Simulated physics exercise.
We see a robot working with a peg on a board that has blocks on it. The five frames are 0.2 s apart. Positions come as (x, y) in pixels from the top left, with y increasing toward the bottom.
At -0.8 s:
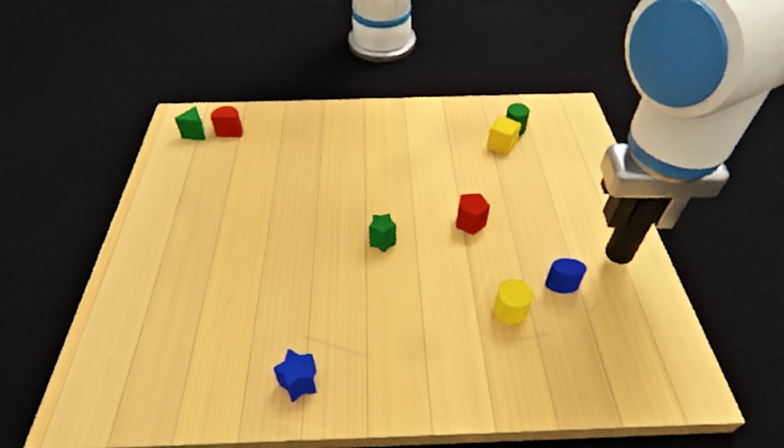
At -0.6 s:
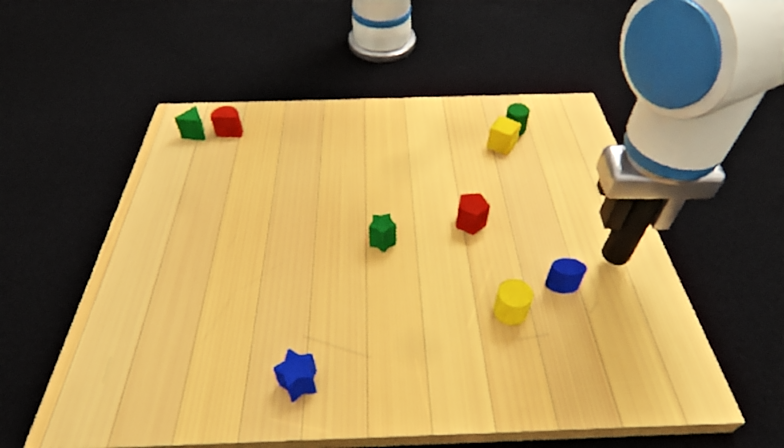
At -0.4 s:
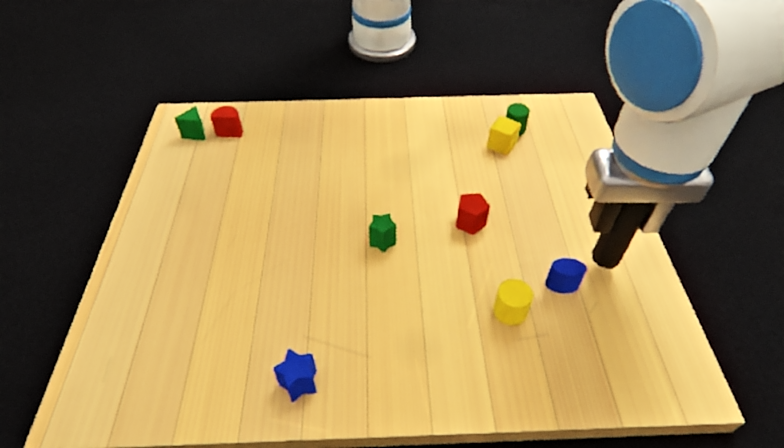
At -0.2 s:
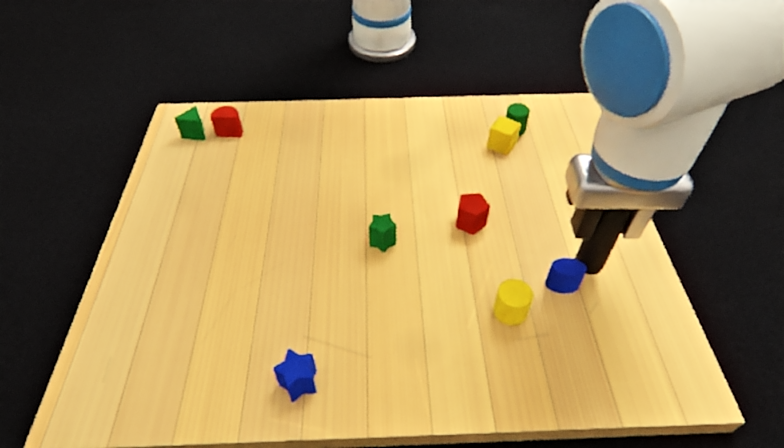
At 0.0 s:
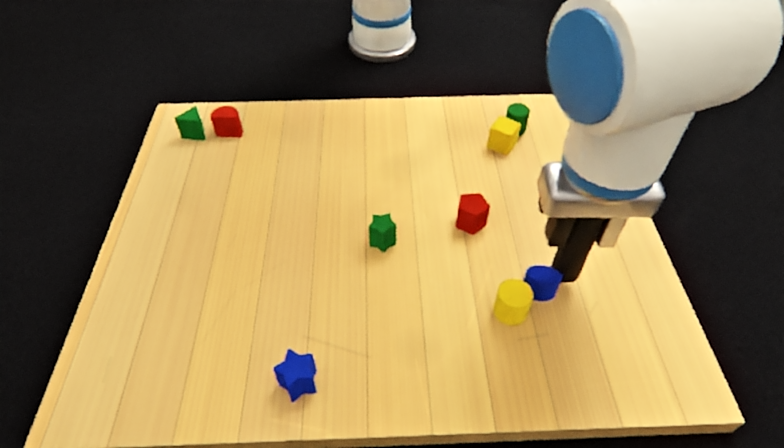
The robot arm moves left and pushes the blue block up to the yellow cylinder.
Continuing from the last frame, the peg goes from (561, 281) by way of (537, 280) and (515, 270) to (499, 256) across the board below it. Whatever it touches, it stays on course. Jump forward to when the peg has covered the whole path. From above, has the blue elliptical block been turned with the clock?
That would be a no.
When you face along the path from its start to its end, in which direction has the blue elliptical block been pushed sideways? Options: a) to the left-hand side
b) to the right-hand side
The answer is a.
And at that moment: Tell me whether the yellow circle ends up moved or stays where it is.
The yellow circle is moved.
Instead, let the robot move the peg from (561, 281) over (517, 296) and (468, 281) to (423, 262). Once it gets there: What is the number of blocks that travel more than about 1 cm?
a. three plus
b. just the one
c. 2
My answer is option c.
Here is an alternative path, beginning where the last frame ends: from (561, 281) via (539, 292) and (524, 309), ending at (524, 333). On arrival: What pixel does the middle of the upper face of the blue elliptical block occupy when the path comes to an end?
By then it is at (504, 280).
On the path given first. Halfway along, peg (528, 267); yellow circle (506, 295); blue elliptical block (510, 272), turned 15° anticlockwise.
At the end, peg (501, 247); red pentagon not moved; yellow circle (505, 296); blue elliptical block (504, 270), turned 35° anticlockwise.
